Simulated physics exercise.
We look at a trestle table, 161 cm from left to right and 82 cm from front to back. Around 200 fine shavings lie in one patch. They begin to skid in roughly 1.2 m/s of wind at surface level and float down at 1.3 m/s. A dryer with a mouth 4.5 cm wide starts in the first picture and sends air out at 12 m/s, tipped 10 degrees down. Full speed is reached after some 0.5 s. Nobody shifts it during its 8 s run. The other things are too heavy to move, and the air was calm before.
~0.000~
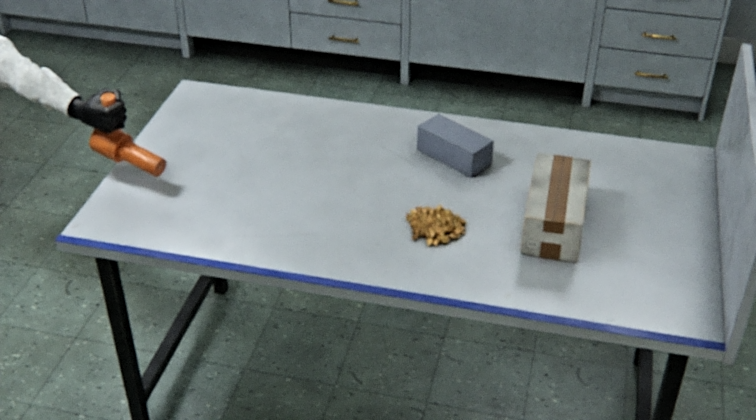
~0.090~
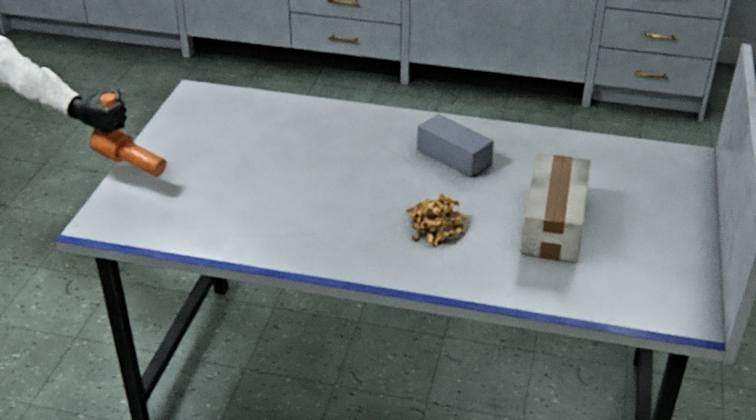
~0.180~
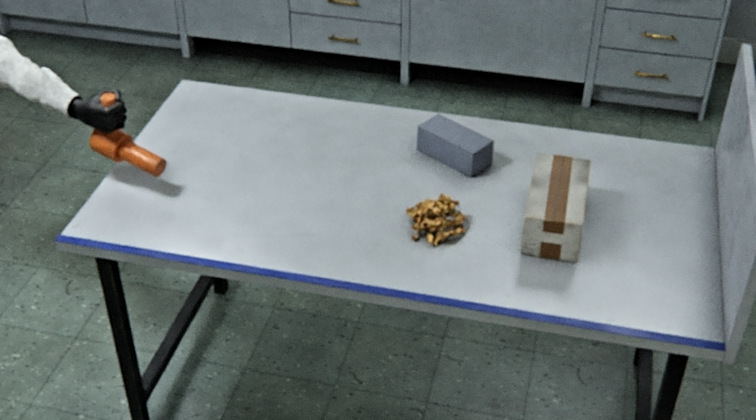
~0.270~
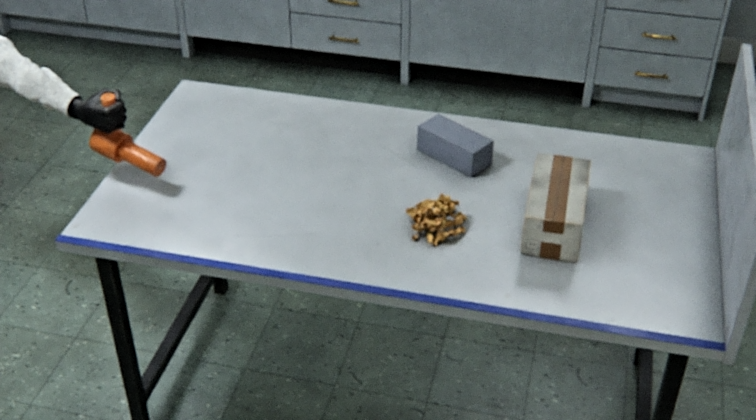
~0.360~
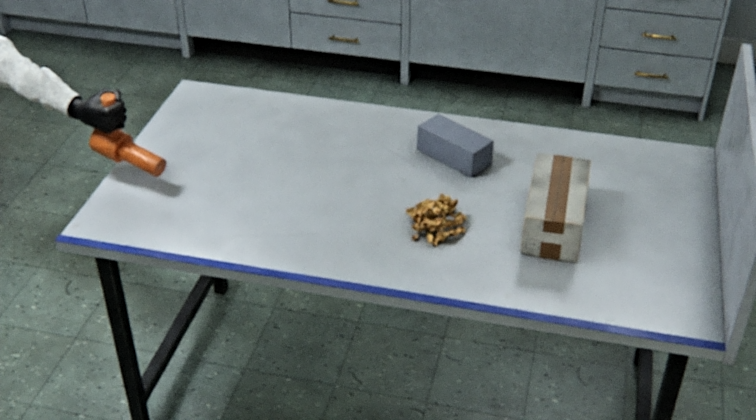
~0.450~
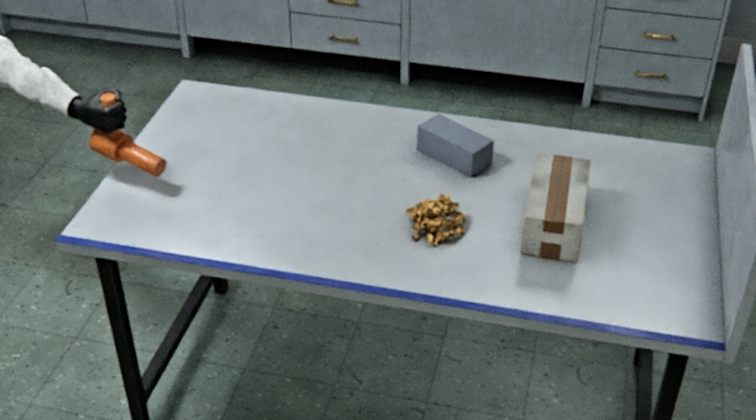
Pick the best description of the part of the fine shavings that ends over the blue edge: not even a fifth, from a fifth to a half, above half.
Of the fine shavings, under a fifth end over the blue edge.
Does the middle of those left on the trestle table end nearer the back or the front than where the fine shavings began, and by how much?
To the back, by about 15 cm.
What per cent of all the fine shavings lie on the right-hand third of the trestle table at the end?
About 90 %.
After 1.6 s, 0 % are over the blue edge; the middle of those still in play is near (525, 221); 18 % have settled or left.
After 2.6 s, 0 % are over the blue edge; the middle of those still in play is near (526, 216); 27 % have settled or left.
After 4.4 s, 0 % are over the blue edge; the middle of those still in play is near (528, 209); 42 % have settled or left.
After 8.0 s, at the end, 0 % are over the blue edge; the middle of those still in play is near (530, 198).
